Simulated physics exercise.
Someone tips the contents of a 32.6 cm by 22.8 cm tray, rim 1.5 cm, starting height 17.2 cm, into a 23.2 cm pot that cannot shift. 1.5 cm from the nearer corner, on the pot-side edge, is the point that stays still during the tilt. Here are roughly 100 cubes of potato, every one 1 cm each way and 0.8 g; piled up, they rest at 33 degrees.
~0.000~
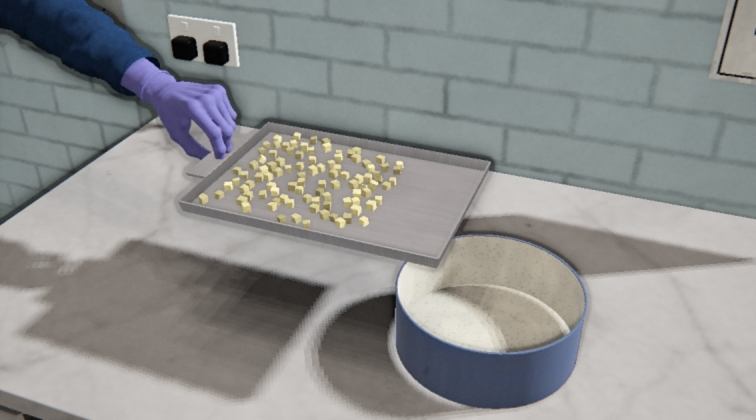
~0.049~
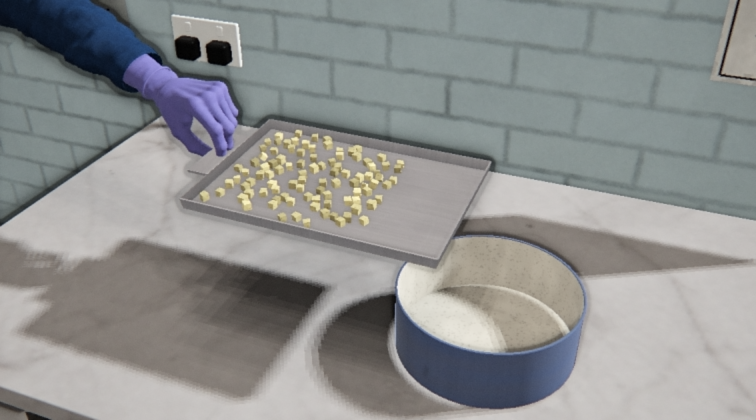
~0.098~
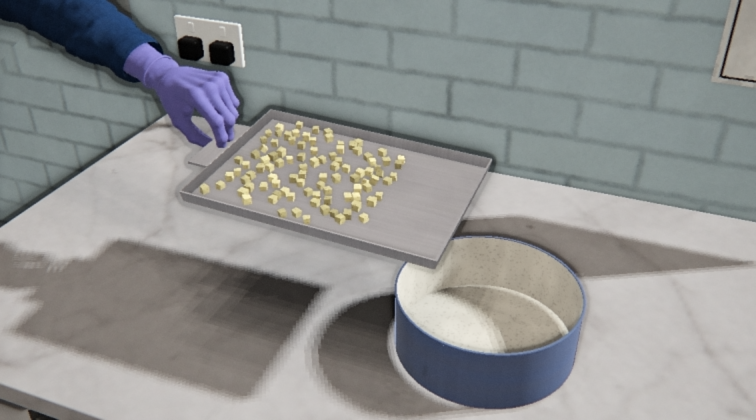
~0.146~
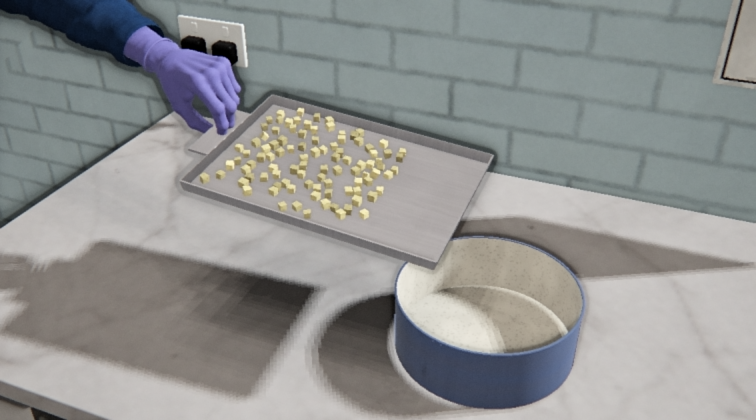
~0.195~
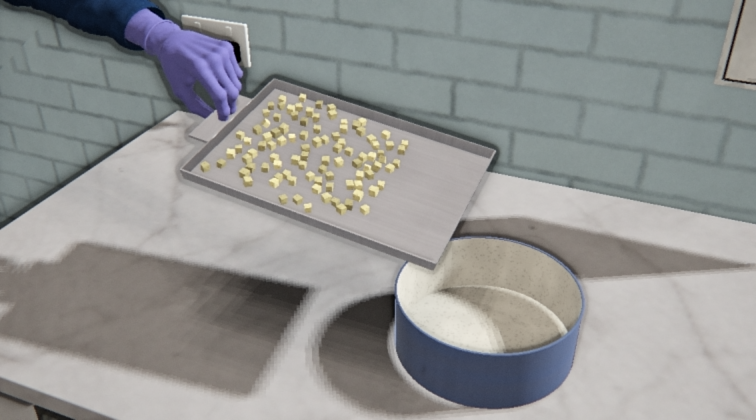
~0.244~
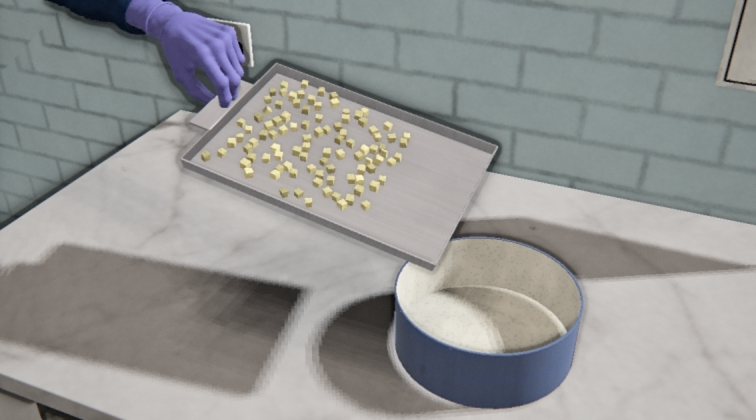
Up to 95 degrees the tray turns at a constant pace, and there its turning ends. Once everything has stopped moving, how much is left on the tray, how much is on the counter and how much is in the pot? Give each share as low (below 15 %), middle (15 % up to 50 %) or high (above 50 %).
Left on the tray - low, counter - high, pot - middle.
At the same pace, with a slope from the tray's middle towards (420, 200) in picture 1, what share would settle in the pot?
Estimate: Near 65 per cent.
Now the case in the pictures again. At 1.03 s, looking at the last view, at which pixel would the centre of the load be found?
The load's centre is near (461, 351) at that time.
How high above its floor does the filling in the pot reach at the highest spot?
Top level: Approx. 1.0 cm.
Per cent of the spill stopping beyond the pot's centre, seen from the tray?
Around 80 in a hundred.
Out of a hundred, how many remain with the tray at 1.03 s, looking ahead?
Value: About 35%.
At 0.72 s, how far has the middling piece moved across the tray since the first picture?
About 9 cm.
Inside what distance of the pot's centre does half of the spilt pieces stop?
About 22 cm.
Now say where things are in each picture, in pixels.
In the first frame, tray tilt 0 degrees, front corners at (181, 200) and (437, 257); middle of the pieces at (302, 177); pot at (490, 288).
In the second frame, tray tilt 1 degrees, front corners at (182, 198) and (436, 258); middle of the pieces at (303, 175).
In the third frame, tray tilt 3 degrees, front corners at (182, 190) and (435, 259), lowest corner right front; middle of the pieces at (303, 168).
In the fourth frame, tray tilt 7 degrees, front corners at (182, 180) and (435, 260), lowest corner right front; middle of the pieces at (304, 159).
In the fifth frame, tray tilt 11 degrees, front corners at (183, 169) and (435, 261), lowest corner right front; middle of the pieces at (305, 149).
In the sixth frame, tray tilt 15 degrees, front corners at (184, 158) and (434, 262), lowest corner right front; middle of the pieces at (307, 139); pot at (488, 290). Its pace works out near 80 degrees a second.
After 0.72 s, tilt 53 degrees; the tray holds 100 %, the pot 0 %.
After 1.03 s, tilt 78 degrees; the tray holds 35 %, the pot 10 %.
After 1.45 s, tilt 95 degrees; the tray holds 25 %, the pot 25 %.
In the end, at 3.0 s, tray 0 %, counter 65 %, pot 35 %.
